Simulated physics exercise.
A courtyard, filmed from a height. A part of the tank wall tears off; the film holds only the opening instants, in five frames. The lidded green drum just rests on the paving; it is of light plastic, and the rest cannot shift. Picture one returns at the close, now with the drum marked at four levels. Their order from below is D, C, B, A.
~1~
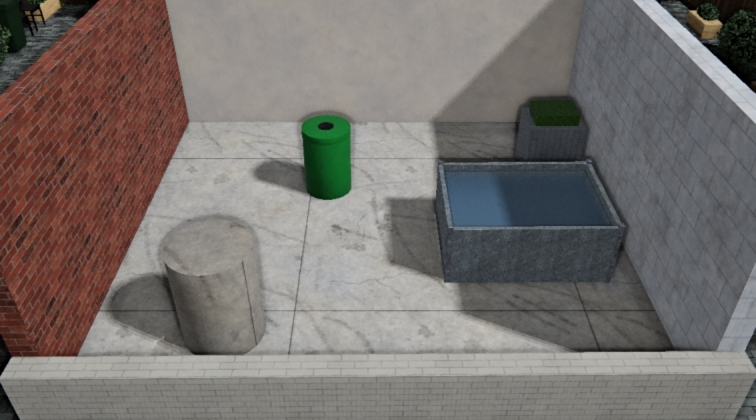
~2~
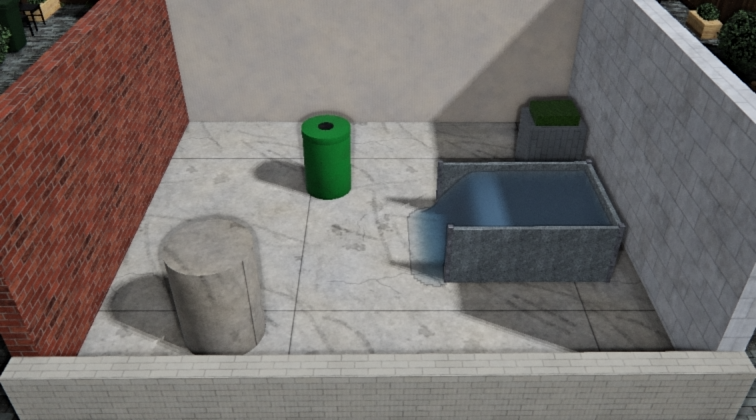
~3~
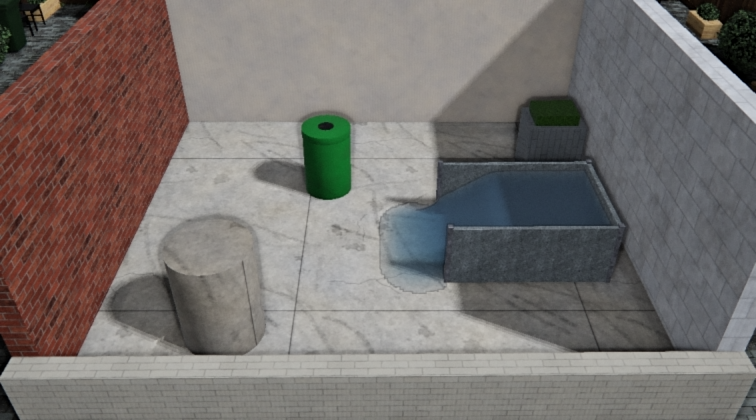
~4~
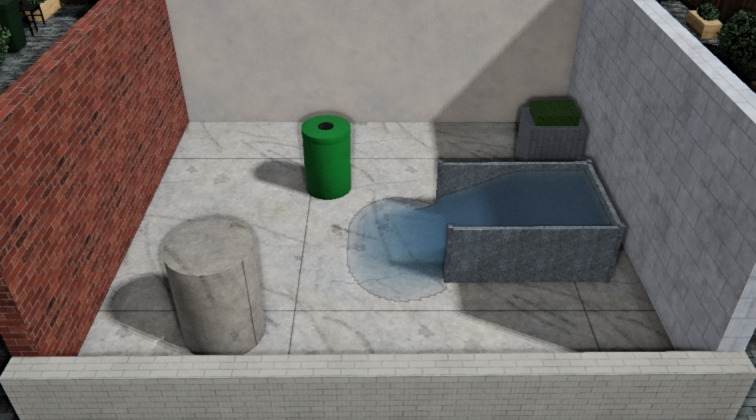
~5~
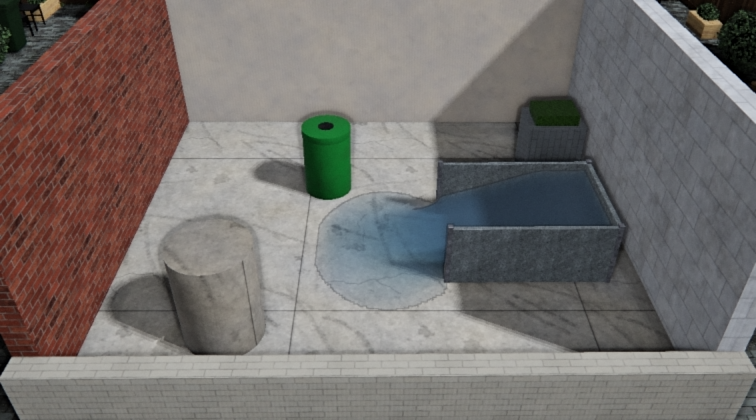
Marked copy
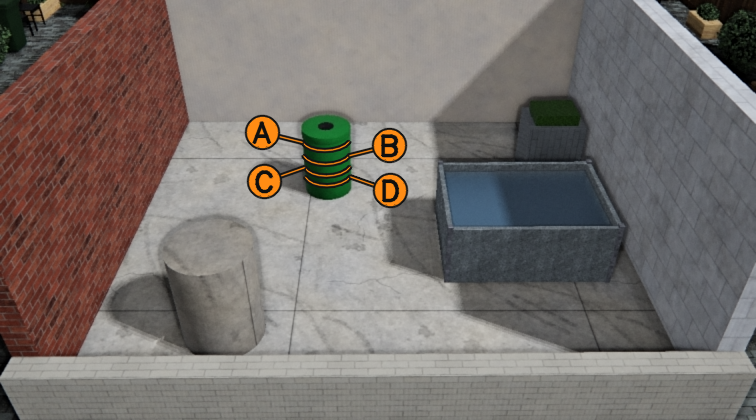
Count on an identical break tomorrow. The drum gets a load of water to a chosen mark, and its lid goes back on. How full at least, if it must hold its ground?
D will do.
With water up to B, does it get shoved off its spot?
No, that is safe.
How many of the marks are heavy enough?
All of the four.
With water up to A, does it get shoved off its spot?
No, that is safe.
On the marked copy, A at (324, 150); B at (325, 164); C at (326, 176); D at (327, 185); from the bottom up D, C, B, A.
Choosing A, it does not move.
Choosing B, it does not move.
Choosing C, it does not move.
Choosing D, it does not move.
